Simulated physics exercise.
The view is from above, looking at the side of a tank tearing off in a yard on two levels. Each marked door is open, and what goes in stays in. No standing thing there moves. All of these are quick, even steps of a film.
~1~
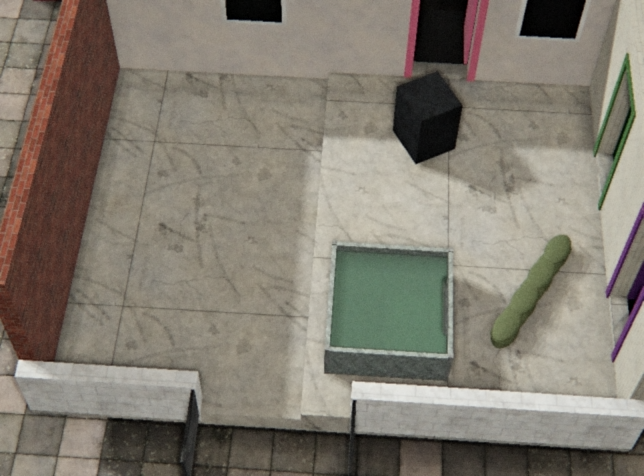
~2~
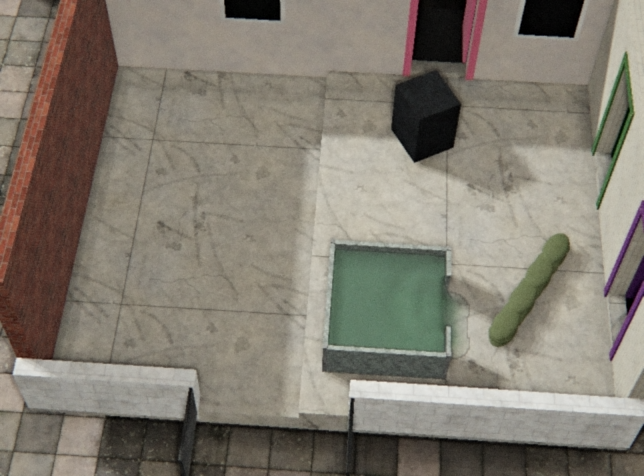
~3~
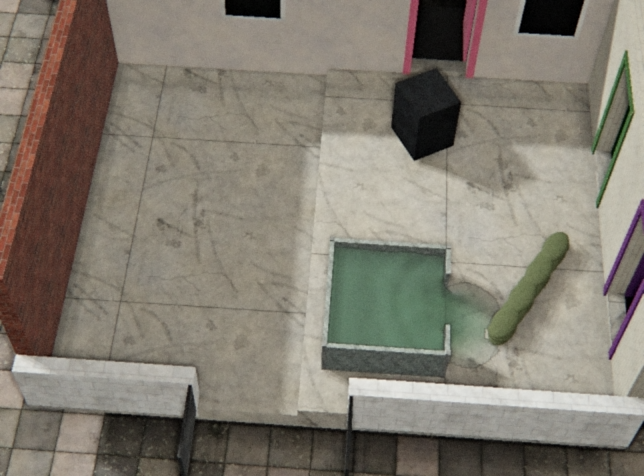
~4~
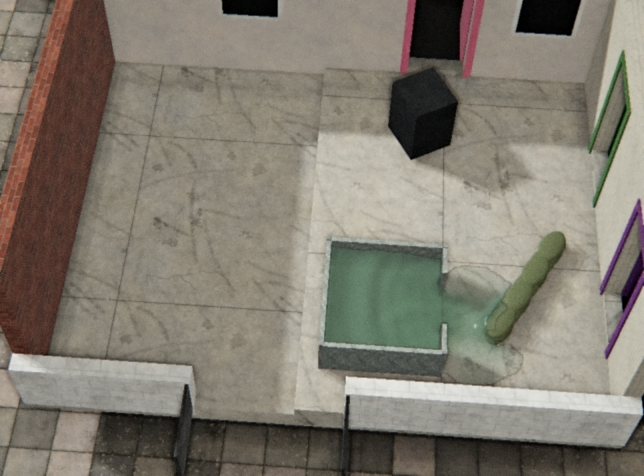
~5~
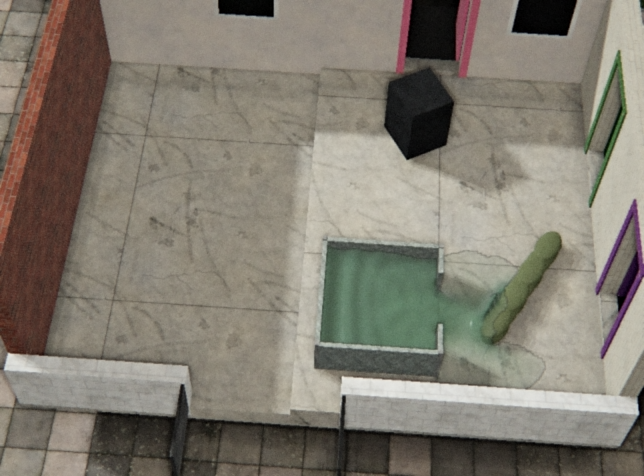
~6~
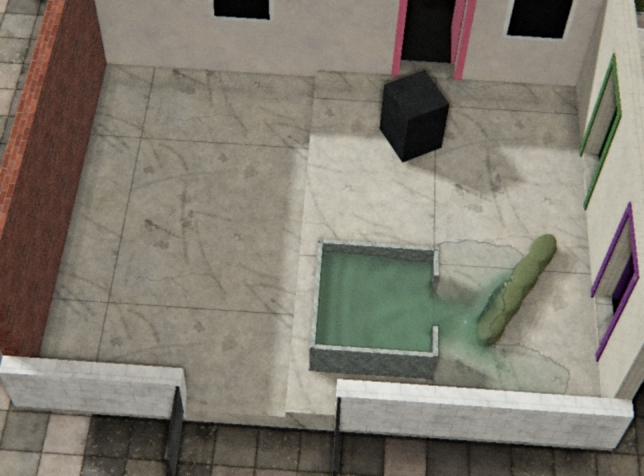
Green water sits still in a square tank in a walled yard, then pours through a gap in its right side, reaches a lumpy green shape, and spreads around it over the pale paving while a black block stays put.
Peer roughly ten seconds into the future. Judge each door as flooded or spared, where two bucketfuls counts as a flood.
The pink door is spared, the purple door is spared, the green door is spared.
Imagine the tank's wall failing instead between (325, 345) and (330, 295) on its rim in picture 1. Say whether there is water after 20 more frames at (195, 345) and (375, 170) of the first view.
Point one reached; point two not reached.
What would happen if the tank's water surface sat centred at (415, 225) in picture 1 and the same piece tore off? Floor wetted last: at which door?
That would be the one in pink, I think.
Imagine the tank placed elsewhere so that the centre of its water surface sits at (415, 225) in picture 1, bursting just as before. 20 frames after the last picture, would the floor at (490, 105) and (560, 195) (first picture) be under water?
Soaked, soaked.
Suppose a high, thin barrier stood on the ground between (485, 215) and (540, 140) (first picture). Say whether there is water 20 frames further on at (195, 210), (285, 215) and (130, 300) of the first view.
Listed order: Spared, spared, spared.
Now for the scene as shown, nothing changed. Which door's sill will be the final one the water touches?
The pink one.
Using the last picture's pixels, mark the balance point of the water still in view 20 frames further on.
Close to pixel (457, 271).
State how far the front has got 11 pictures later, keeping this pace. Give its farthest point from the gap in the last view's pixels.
Somewhere near (516, 86).
A moment on, water covers 15 % of the floor; the pink door not reached, the purple door not reached, the green door not reached.
Next, water covers 25 % of the floor; the pink door not reached, the purple door wet at the sill, nothing in, the green door wet at the sill, nothing in.
Then, water covers 35 % of the floor; the pink door wet at the sill, nothing in, the purple door wet at the sill, nothing in, the green door wet at the sill, nothing in.
Later, water covers 45 % of the floor; the pink door wet at the sill, nothing in, the purple door wet at the sill, nothing in, the green door wet at the sill, nothing in.
In the end, water covers 75 % of the floor; the pink door wet at the sill, nothing in, the purple door wet at the sill, nothing in, the green door wet at the sill, nothing in.
